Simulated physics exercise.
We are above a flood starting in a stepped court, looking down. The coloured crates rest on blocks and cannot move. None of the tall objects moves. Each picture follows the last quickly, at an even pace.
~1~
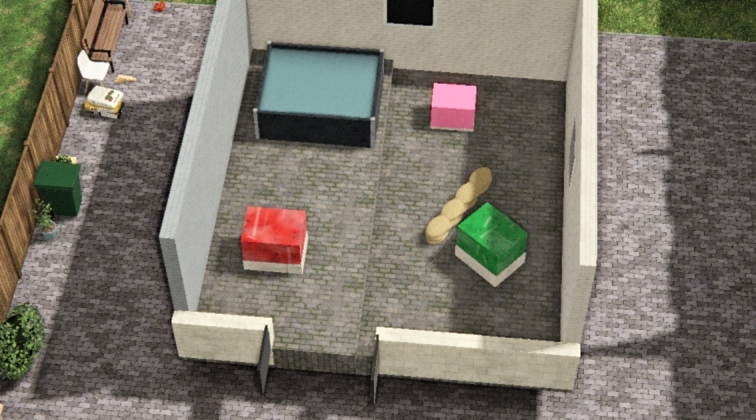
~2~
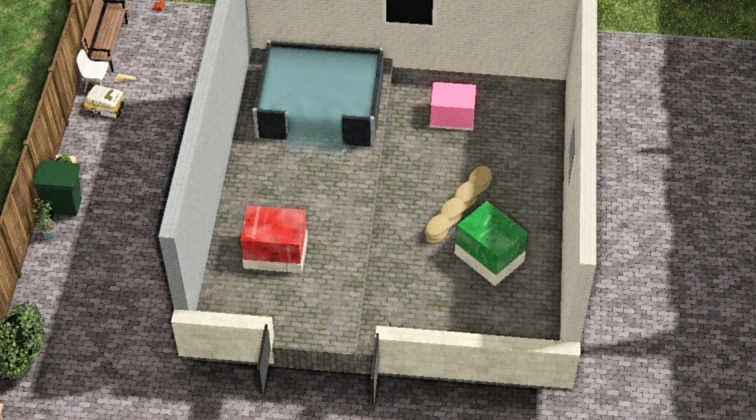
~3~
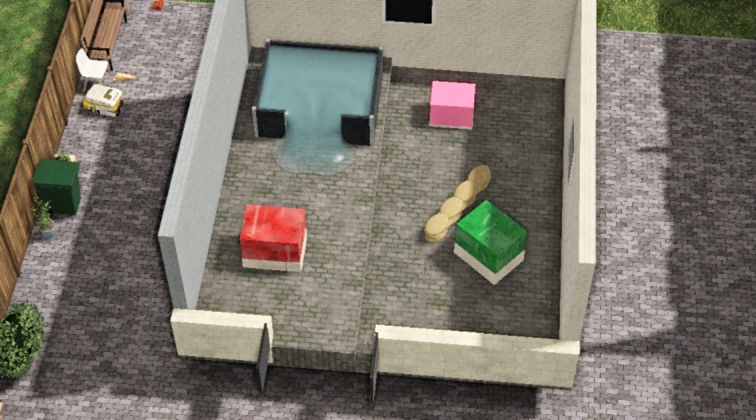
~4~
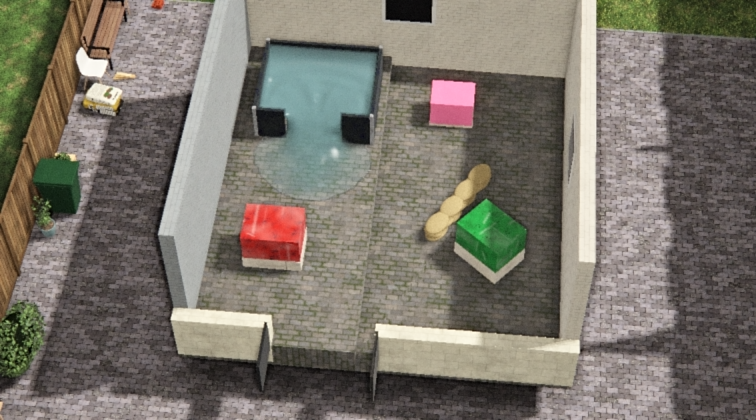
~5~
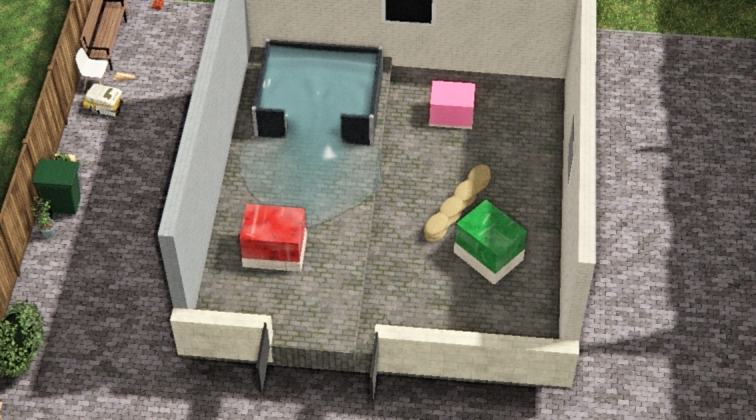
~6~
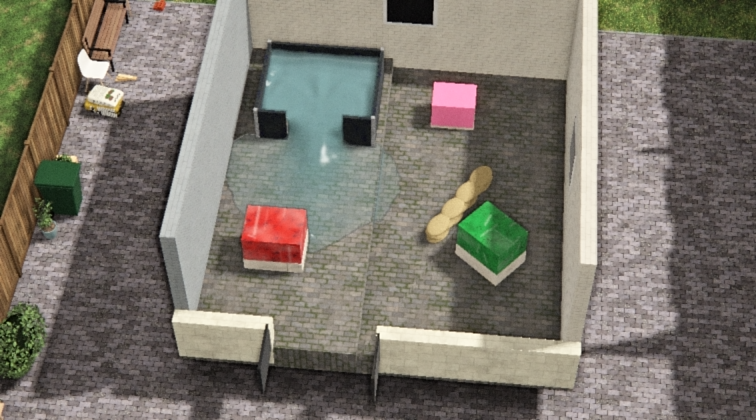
To begin with, still water fills a dark-walled tank at the back left of a walled, paved court holding red, pink and green blocks. The tank's front opens in the middle and water pours out, fanning across the paving toward the viewer until it spreads around the red block.
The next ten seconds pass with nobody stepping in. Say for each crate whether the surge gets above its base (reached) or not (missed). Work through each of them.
Green crate: Missed; pink crate: Reached; red crate: Reached.
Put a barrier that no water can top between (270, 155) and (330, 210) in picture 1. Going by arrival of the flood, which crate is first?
It's the green-painted one.
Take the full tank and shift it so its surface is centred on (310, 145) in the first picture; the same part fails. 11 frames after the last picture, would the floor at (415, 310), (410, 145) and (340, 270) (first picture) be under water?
The first spot is inundated, the second not reached, and the third inundated.
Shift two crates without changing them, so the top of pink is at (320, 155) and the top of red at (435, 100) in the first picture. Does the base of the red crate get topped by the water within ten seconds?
Red crate: Untouched.
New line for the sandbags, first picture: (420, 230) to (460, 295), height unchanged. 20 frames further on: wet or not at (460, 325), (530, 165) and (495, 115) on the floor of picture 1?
First spot inundated, second spared, third spared.
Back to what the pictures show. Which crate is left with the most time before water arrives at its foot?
I'd say the pink one is last.
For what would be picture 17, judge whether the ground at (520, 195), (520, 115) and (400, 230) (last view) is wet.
Status per point, in sequence: Unwetted, then unwetted, then waterlogged.
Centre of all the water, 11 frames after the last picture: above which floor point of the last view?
I'd say around (316, 169).
A moment on, water covers 30 % of the floor; the green crate not reached, the pink crate not reached, the red crate water round its plinth.
Next, water covers 45 % of the floor; the green crate water round its plinth, the pink crate not reached, the red crate water round its plinth.
Then, water covers 55 % of the floor; the green crate water round its plinth, the pink crate not reached, the red crate water round its plinth.
Later, water covers 70 % of the floor; the green crate water round its plinth, the pink crate water round its plinth, the red crate water round its plinth.
In the end, water covers 90 % of the floor; the green crate stayed above the water, the pink crate was topped, the red crate was topped.
